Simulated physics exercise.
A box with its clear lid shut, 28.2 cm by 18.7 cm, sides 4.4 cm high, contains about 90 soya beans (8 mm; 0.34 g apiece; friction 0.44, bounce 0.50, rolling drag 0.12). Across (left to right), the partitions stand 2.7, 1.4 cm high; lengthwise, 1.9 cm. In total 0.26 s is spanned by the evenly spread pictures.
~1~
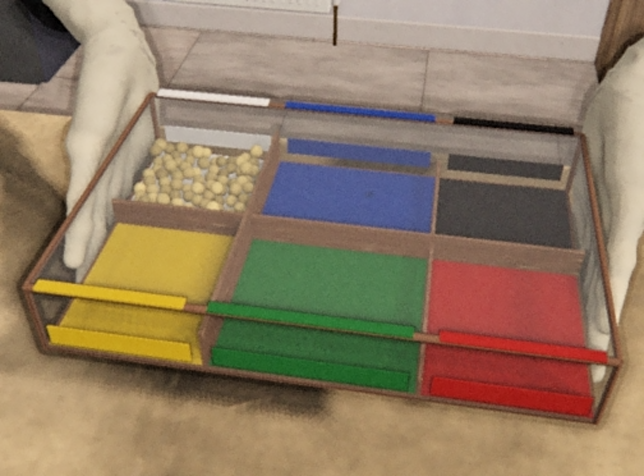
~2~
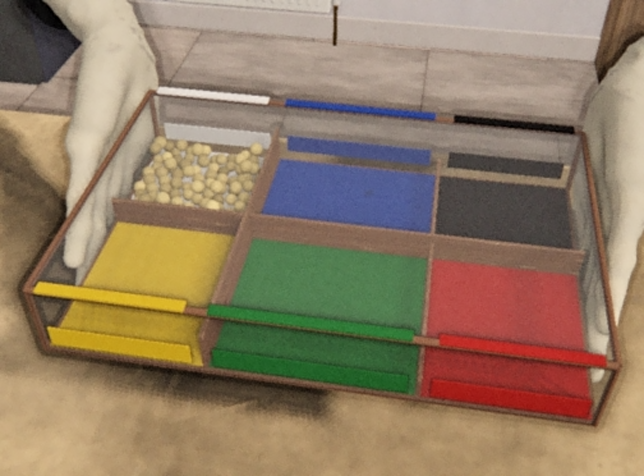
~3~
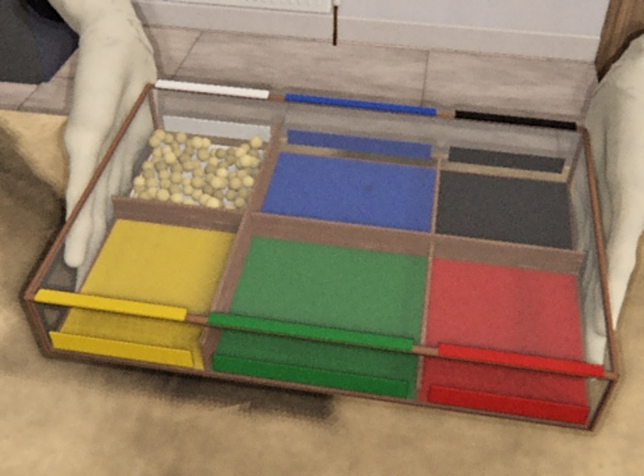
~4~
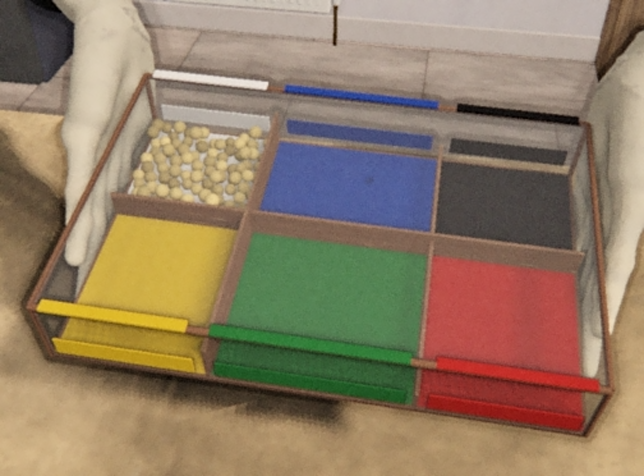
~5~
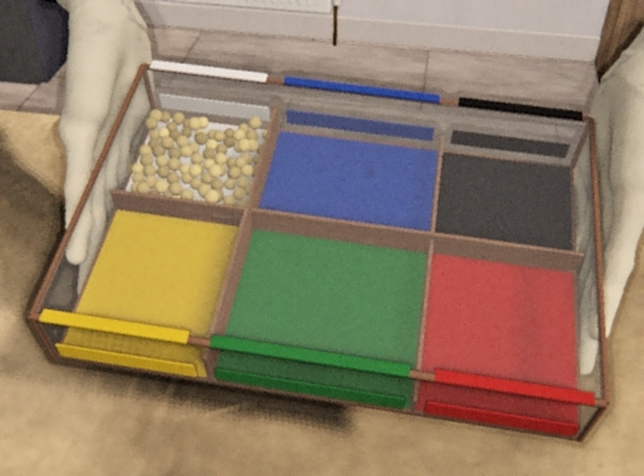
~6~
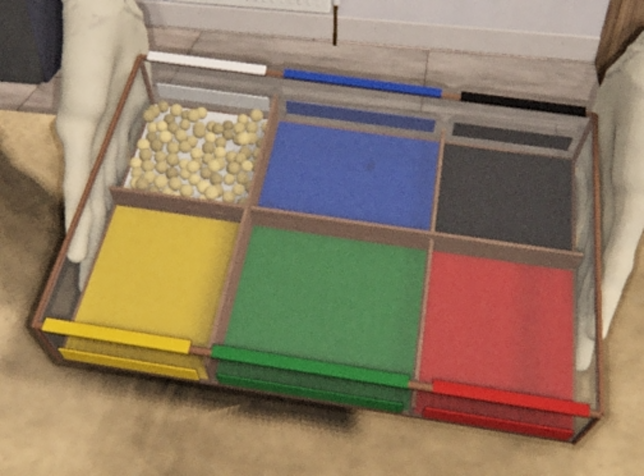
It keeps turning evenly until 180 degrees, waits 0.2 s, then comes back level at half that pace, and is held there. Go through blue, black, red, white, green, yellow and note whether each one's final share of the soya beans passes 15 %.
Blue stays at or below it, black stays at or below it, red stays at or below it, white stays at or below it, green passes it, yellow passes it.
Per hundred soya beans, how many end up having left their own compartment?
Fraction outside starting compartment: Around 100 %.
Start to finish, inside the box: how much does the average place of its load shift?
By the end it sits about 14.5 cm from where it began.
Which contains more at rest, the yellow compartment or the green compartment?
Comparing the two, more of the load settles in the yellow compartment.
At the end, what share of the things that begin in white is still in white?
It comes to around 0 per cent.
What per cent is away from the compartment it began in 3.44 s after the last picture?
Around 100 %.
Then, 1.87 s after the last picture, tilt 180 degrees; green 35 %, yellow 60 %; middle of all pieces near (229, 177).
Then, 3.44 s after the last picture, tilt 119 degrees; green 35 %, yellow 60 %; middle of all pieces near (227, 289).
Then, 4.88 s after the last picture, tilt 53 degrees; red 5 %, green 35 %, yellow 60 %; middle of all pieces near (233, 364).
Then, 6.25 s after the last picture, tilt 0 degrees; red 5 %, green 35 %, yellow 60 %; middle of all pieces near (217, 339).
In the end, blue 0 %, black 0 %, red 5 %, white 0 %, green 35 %, yellow 60 %.
